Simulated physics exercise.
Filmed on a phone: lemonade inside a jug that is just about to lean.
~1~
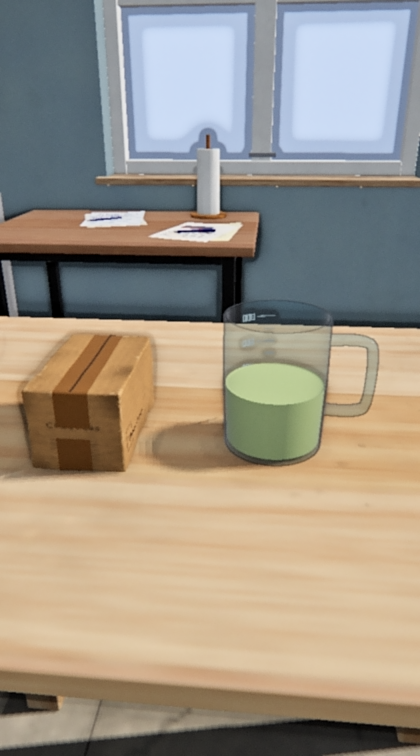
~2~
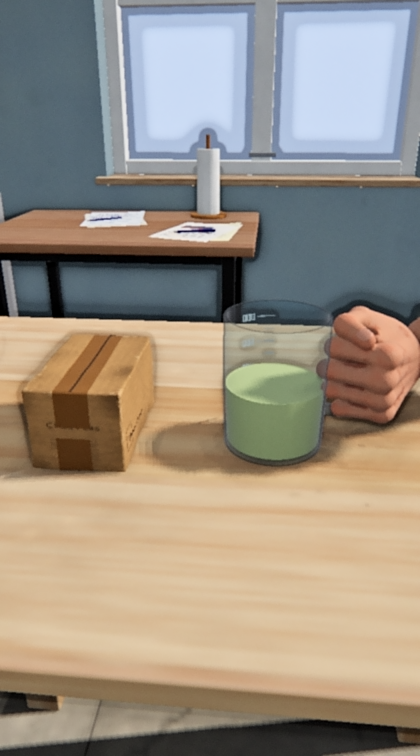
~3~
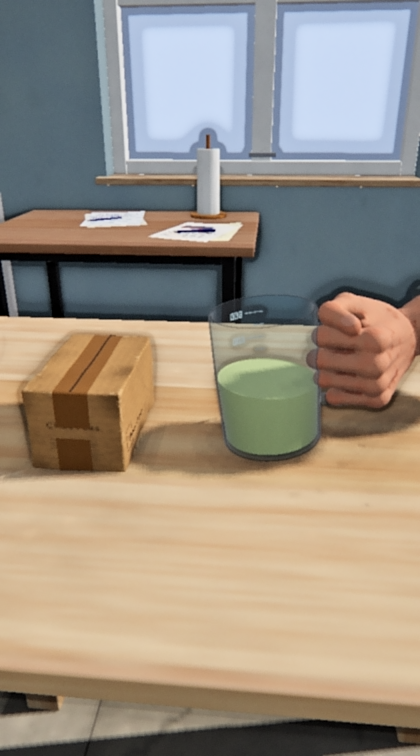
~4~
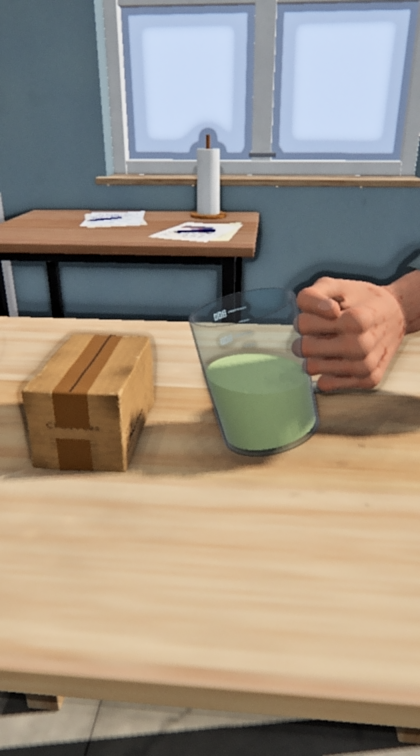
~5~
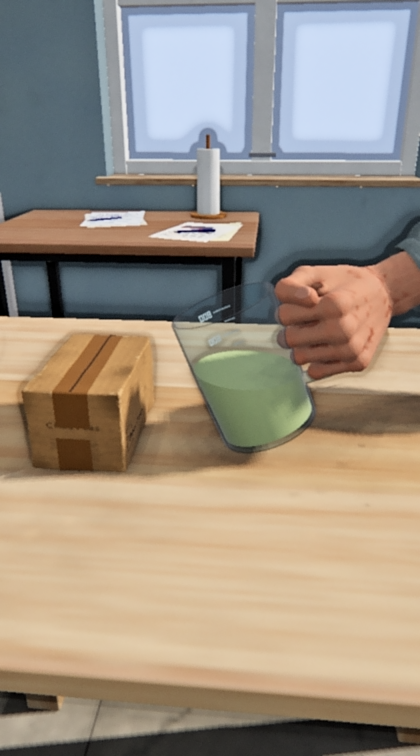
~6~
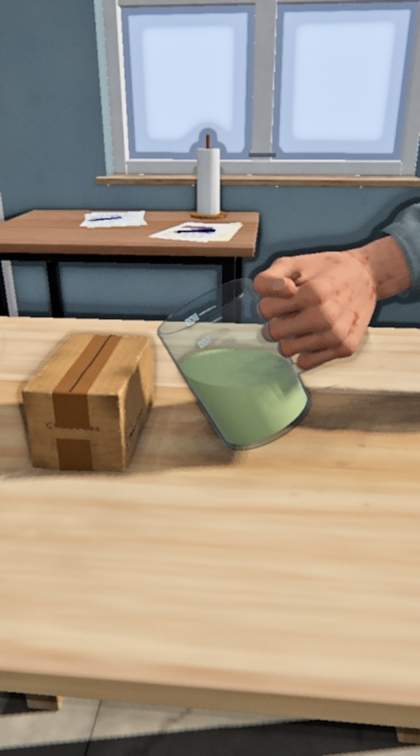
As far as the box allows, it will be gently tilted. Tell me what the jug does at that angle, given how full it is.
It keeps everything in.
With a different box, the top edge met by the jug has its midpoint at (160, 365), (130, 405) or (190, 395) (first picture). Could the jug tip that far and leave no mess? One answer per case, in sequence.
Stays full, overflows, stays full.
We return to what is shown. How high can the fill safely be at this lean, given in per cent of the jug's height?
Around 65 per cent of its height, I reckon.
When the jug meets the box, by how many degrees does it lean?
45° or thereabouts.
Next, the jug leans by about 35°; its rim is dry.
After that, the jug leans by about 45°; its rim is dry.
Finally, the jug leans by about 45°, against the box; its rim is dry.
